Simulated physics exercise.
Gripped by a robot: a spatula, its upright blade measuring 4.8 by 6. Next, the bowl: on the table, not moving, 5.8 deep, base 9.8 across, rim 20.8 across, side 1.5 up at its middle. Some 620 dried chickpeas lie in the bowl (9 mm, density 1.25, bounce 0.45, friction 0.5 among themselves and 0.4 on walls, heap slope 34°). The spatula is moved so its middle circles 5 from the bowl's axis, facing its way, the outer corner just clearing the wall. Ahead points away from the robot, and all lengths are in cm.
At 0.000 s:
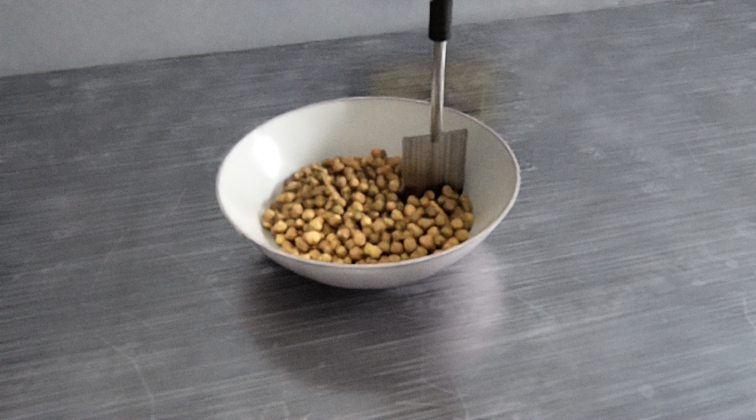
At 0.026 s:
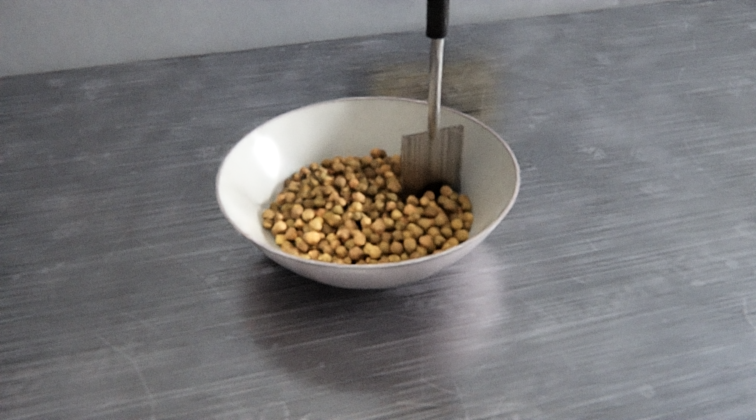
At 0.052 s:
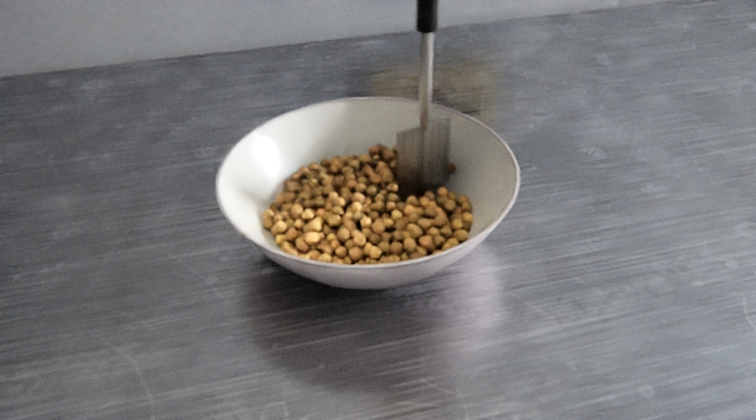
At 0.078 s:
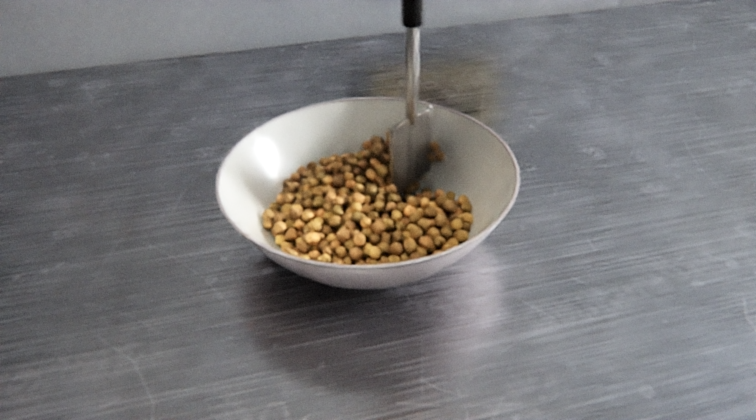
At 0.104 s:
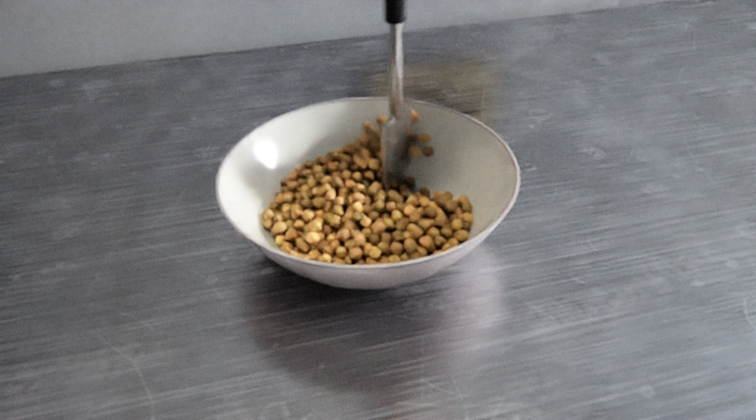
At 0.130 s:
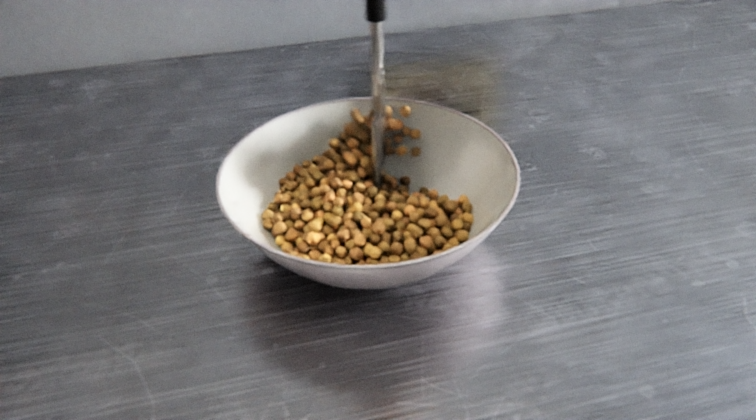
On a brushed grey surface, an upright metal spatula with a black handle sweeps leftward and toward the back through a white bowl of dried chickpeas, turning edge-on as it pushes some up near the rear wall.
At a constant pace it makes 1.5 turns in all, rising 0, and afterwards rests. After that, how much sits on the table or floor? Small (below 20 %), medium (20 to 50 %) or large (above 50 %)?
It is small.
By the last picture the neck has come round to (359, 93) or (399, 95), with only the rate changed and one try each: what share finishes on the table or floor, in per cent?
Roughly 25 per cent on the first try and 5 per cent on the second.
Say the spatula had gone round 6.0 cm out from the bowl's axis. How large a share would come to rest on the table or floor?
Some 5 percent would.
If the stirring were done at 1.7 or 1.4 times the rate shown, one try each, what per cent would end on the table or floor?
Estimates in order: Near 45 % and near 30 %.
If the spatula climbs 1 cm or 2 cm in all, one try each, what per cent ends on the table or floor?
5 and 5 %.
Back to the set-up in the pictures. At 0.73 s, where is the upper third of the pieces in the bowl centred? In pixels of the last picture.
Near (351, 143).
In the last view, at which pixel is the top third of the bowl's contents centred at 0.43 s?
I'd put it at around (384, 246).
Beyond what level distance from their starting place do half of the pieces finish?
Roughly 9 cm.
By 0.43 s, 251° round, highest piece 8 above the table; 596 in the bowl, 11 on the table or floor, 8 in flight or on the tool.
By 0.73 s, 76° round, highest piece 8 above the table; 561 in the bowl, 50 on the table or floor, 4 in flight or on the tool.
By 1.08 s, 180° round, highest piece 6 above the table; 548 in the bowl, 67 on the table or floor.
By 1.78 s, 180° round, highest piece 5 above the table; 548 in the bowl, 67 on the table or floor.
Final count, 548 in the bowl, 67 on the table or floor. That is 11 % on the table or floor.
